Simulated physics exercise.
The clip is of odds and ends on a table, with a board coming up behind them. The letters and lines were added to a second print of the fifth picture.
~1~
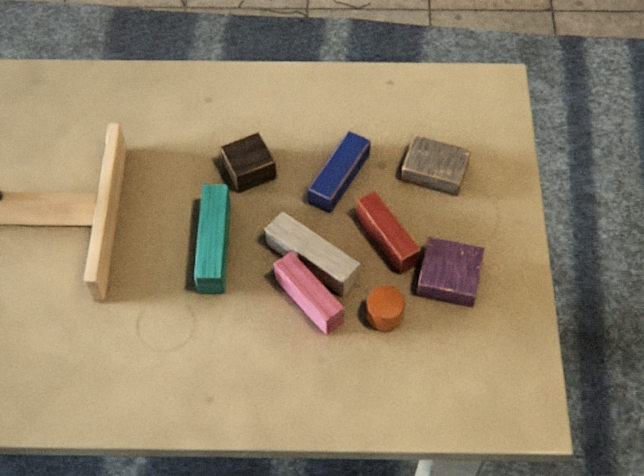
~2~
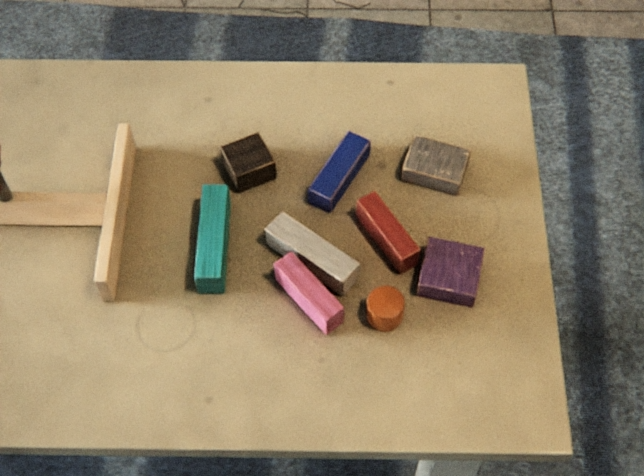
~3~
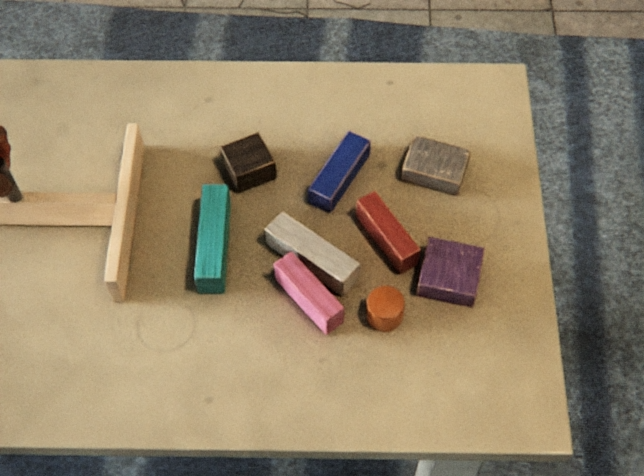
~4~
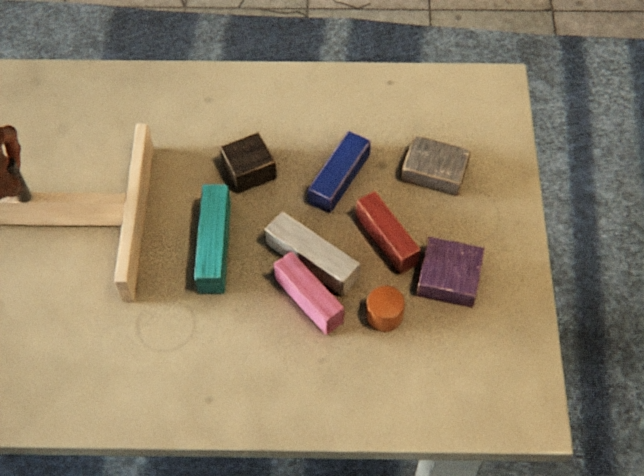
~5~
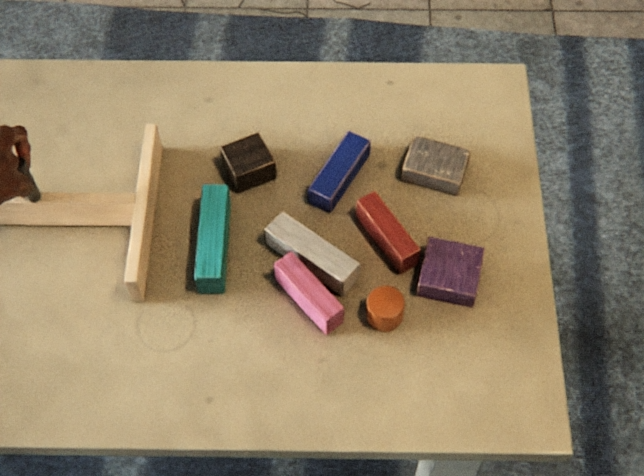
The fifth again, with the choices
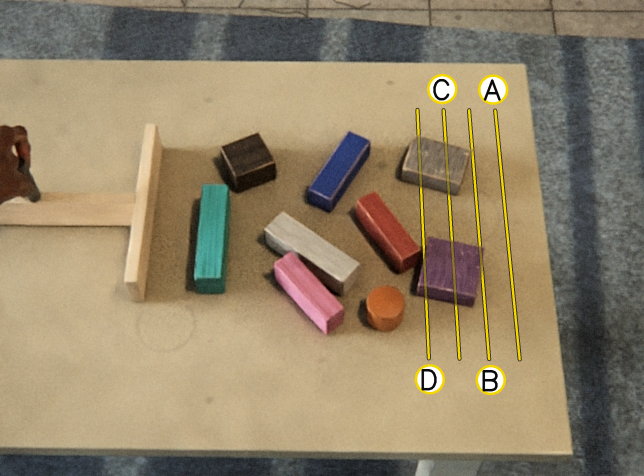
The footage shows colored wooden blocks and an orange round piece lying still on a tan table while a T-shaped wooden board slides slowly a short way right toward them, a dark reddish gripper-like object coming into view above its handle.
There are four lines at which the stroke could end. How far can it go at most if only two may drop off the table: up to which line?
It can go as far as C.
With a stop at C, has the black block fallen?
No.
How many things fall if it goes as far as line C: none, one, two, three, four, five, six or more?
Two.
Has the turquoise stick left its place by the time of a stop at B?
By then, yes.
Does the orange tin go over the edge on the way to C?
No.
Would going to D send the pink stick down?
No.
On the marked copy, A at (507, 225); B at (478, 225); C at (451, 225); D at (423, 224).
Taking C. A third of the way, board (252, 200); pink stick (314, 294); black block (284, 170).
Two thirds of the way, board (365, 201); purple block (499, 277); grey block (468, 164).
When it is over, board (450, 202); purple block over the edge; grey block over the edge; two fallen.
As for the rest, A drops seven; B drops four; D is within the limit but short.
